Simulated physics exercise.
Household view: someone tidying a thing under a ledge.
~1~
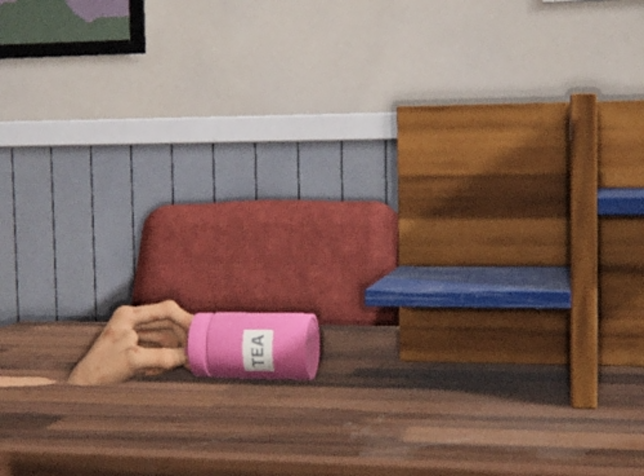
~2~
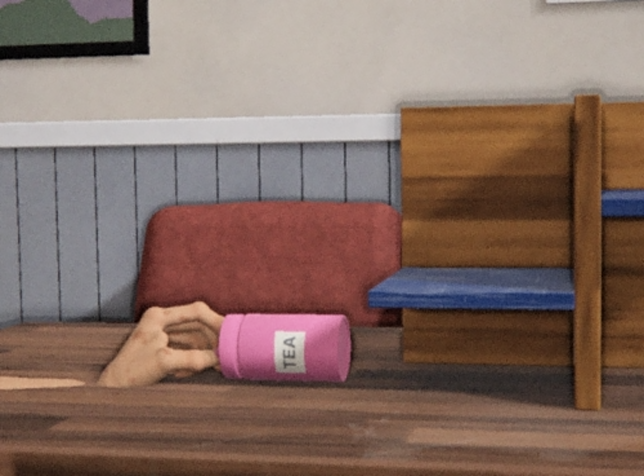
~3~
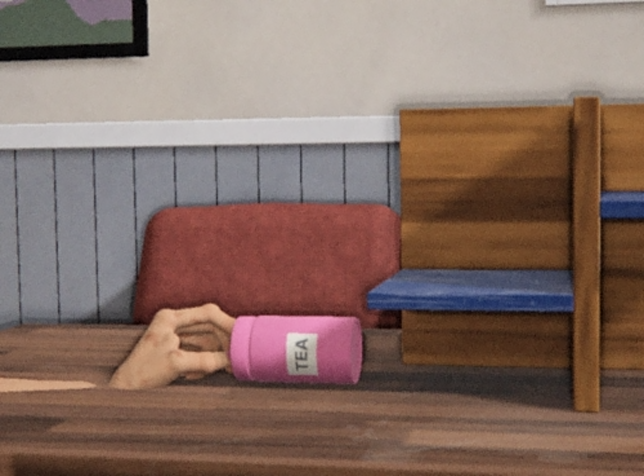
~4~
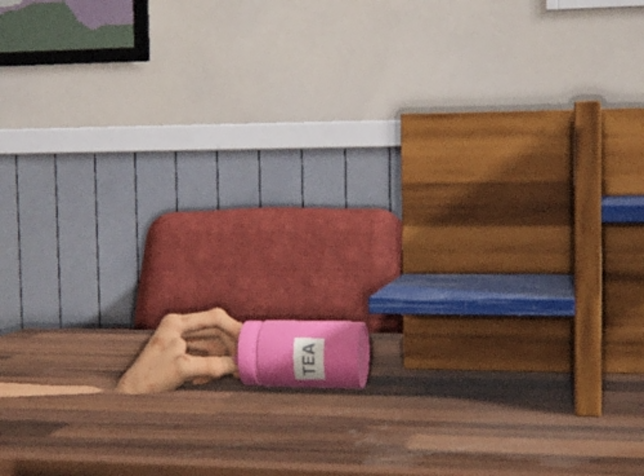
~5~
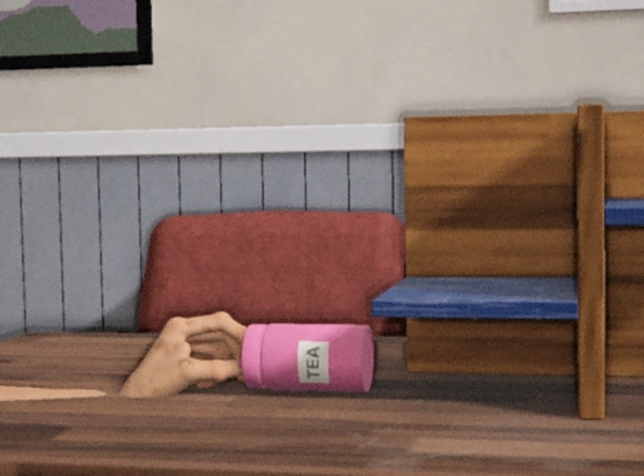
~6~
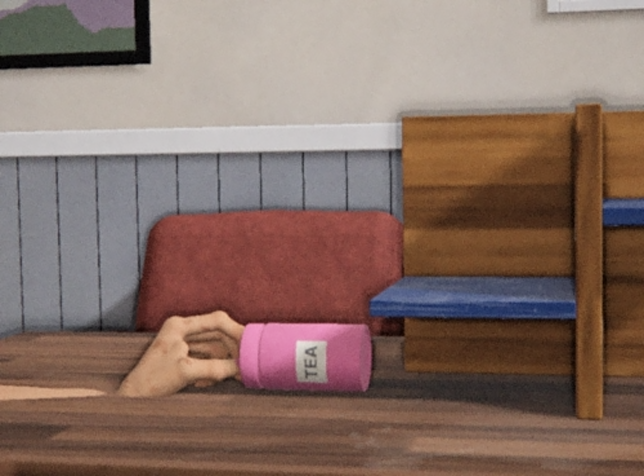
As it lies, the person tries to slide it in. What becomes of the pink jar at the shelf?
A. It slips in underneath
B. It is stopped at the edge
(A) It slips in underneath.
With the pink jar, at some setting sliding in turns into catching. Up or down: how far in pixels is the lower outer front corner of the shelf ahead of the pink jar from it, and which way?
Down, by 24 pixels.
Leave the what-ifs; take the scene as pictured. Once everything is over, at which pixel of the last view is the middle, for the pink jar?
Looks like it settles somewhere around (454, 360).
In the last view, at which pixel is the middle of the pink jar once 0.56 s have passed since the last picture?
Estimated centre: (391, 359).
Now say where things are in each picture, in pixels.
Hand sliding it forward; pink jar (255, 346); shelf (583, 242), in the first picture.
Hand sliding it forward; pink jar (286, 347); shelf (587, 244), in the second picture.
Hand sliding it forward; pink jar (298, 349); shelf (586, 246), in the third picture.
Hand sliding it forward; pink jar (304, 354); shelf (587, 250), in the fourth picture.
Hand sliding it forward; pink jar (308, 357); shelf (591, 253), in the fifth picture.
Hand sliding it forward; pink jar (307, 357); shelf (588, 253), in the sixth picture.
Then, 0.32 s after the last picture, pink jar sliding up to the opening near (341, 358).
Then, 0.56 s after the last picture, pink jar part of the way in near (390, 358).
Then, 0.74 s after the last picture, pink jar part of the way in near (428, 359).
At rest, the pink jar clears the shelf, near (453, 360).
